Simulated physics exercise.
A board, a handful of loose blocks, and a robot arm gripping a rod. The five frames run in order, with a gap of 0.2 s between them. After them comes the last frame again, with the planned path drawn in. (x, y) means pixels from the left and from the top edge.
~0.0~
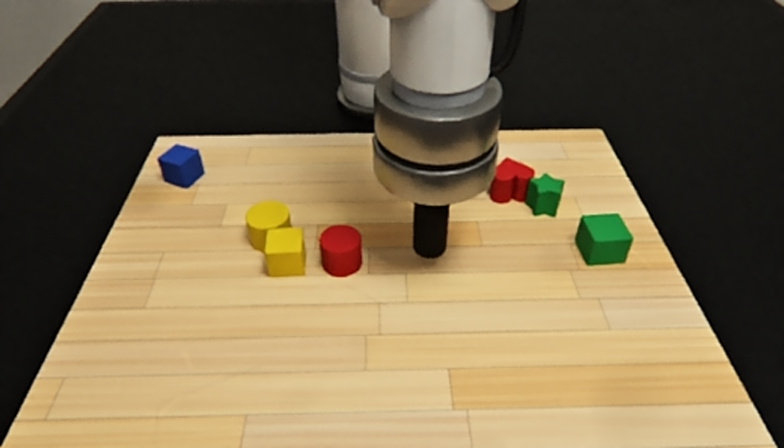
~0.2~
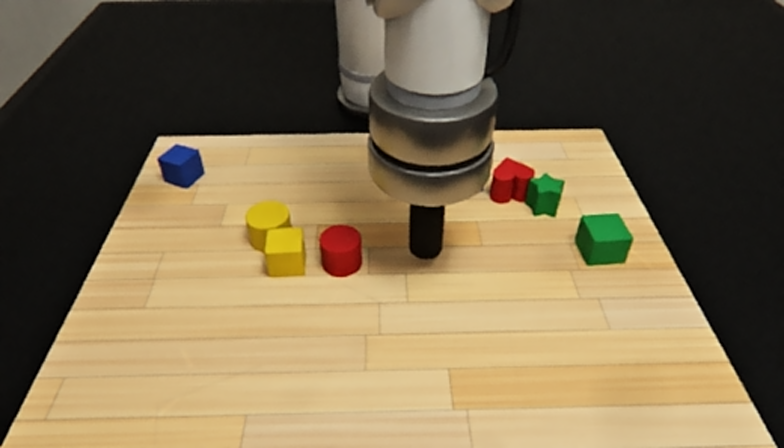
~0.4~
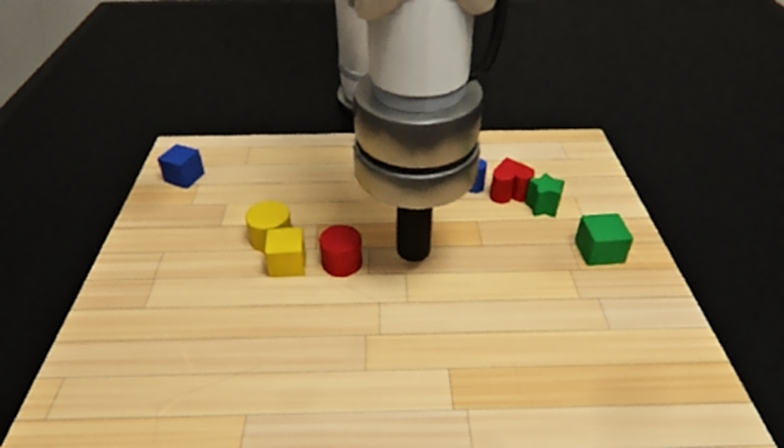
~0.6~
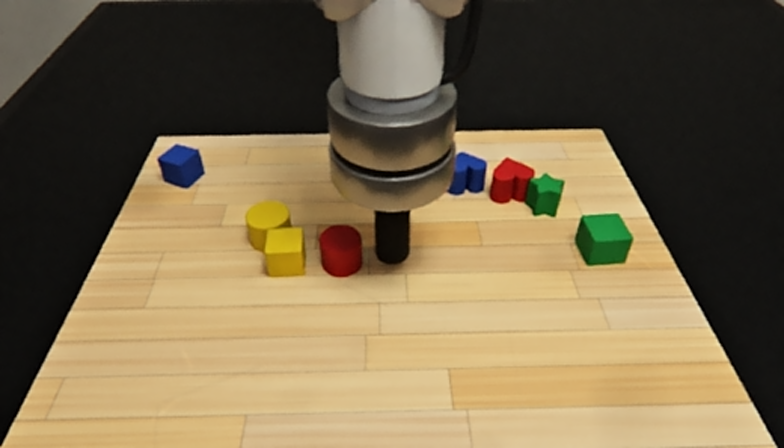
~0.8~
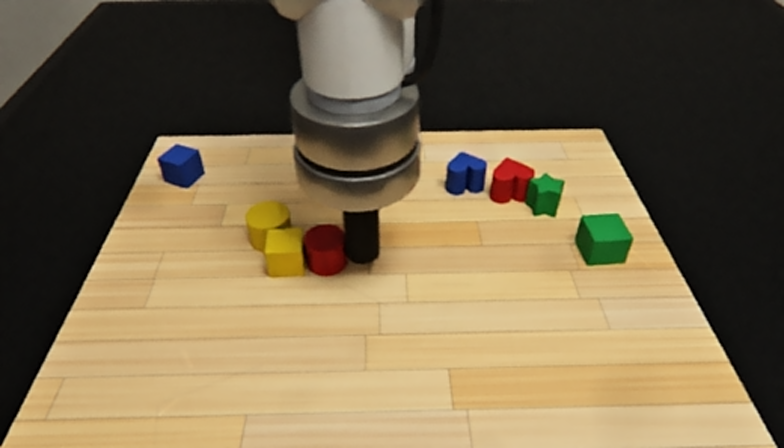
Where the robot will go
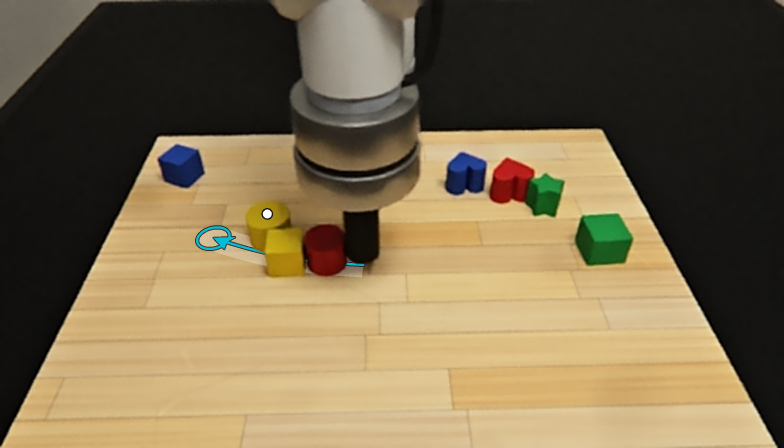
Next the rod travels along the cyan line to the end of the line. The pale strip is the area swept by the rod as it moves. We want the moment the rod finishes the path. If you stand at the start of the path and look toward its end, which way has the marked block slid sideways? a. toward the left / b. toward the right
The correct letter is b.
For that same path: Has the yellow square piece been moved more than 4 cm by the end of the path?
Yes
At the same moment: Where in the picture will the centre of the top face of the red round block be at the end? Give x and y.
Top centre: (175, 232).
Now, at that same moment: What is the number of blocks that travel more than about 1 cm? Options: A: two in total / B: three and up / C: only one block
B (three and up)
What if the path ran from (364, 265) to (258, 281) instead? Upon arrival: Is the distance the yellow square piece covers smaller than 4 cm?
I'd say no.
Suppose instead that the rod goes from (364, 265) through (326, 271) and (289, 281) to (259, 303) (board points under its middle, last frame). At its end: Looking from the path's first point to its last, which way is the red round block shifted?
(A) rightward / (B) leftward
That would be A.
The drawn path runs from (364, 265) via (284, 257), ending at (213, 238); the dot is on the yellow round block.
What follows on the original path. One third of the way, rod (308, 250); yellow round block (258, 210); yellow square piece (228, 245), turned 10° anticlockwise; red round block (268, 236).
Two thirds of the way, rod (256, 240); yellow round block (245, 203); yellow square piece (182, 254), turned 55° anticlockwise; red round block (215, 233).
At the end, rod (210, 227); yellow round block (234, 193); yellow square piece (168, 260), turned 75° anticlockwise; red round block (175, 232).
